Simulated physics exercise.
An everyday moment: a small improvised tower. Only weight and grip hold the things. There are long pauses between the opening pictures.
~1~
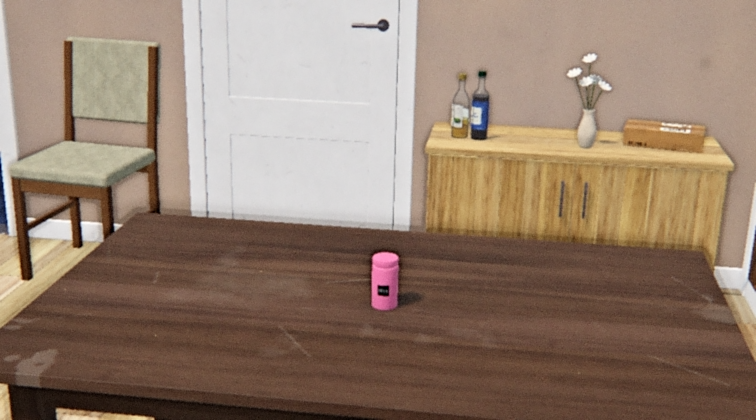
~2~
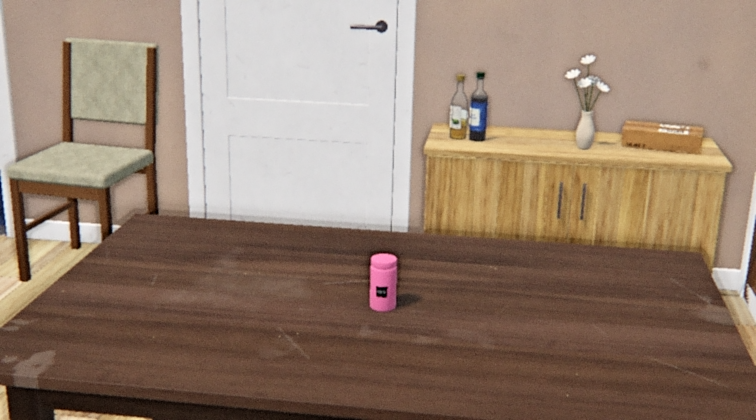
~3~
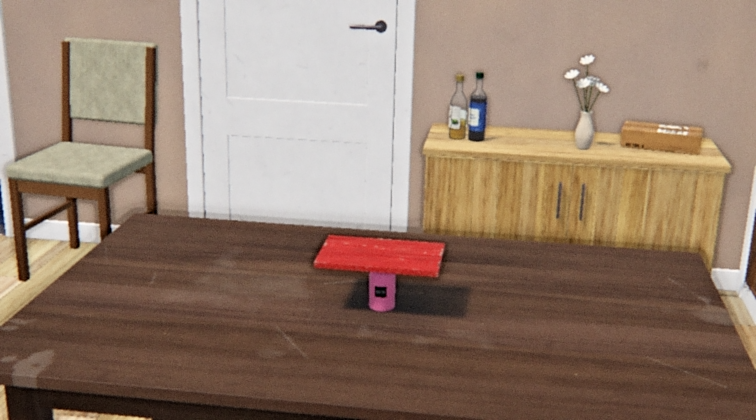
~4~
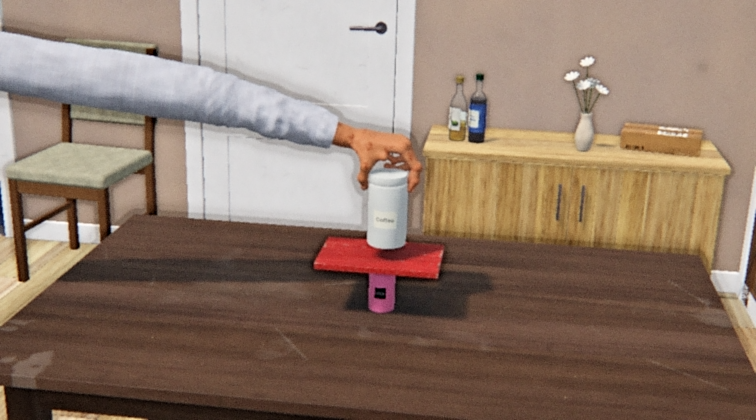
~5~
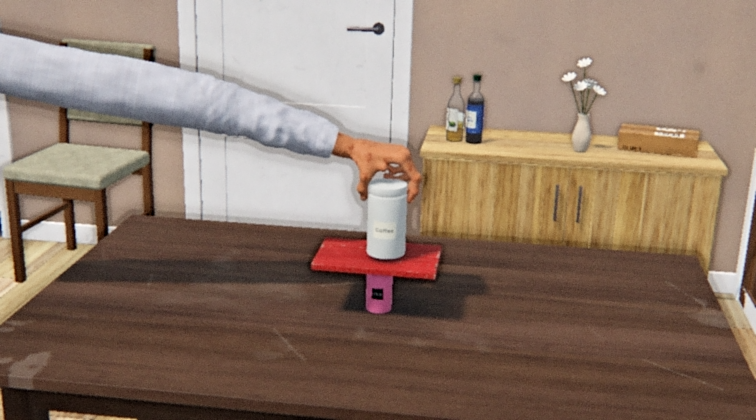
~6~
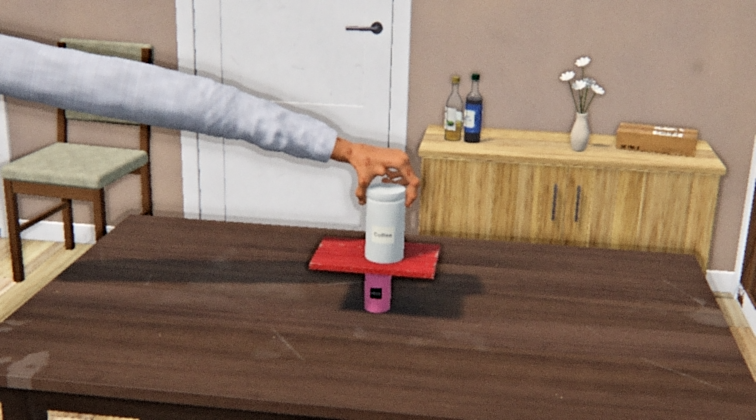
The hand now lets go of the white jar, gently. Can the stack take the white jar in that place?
It keeps its balance.
Then, 0.30 s past the last view, nothing moves.
Then, 0.70 s past the last view, white jar resting near (385, 223).
Finally, all 3 still in place. Final places as the last picture's camera would see them, white jar near (385, 223). The stack holds.
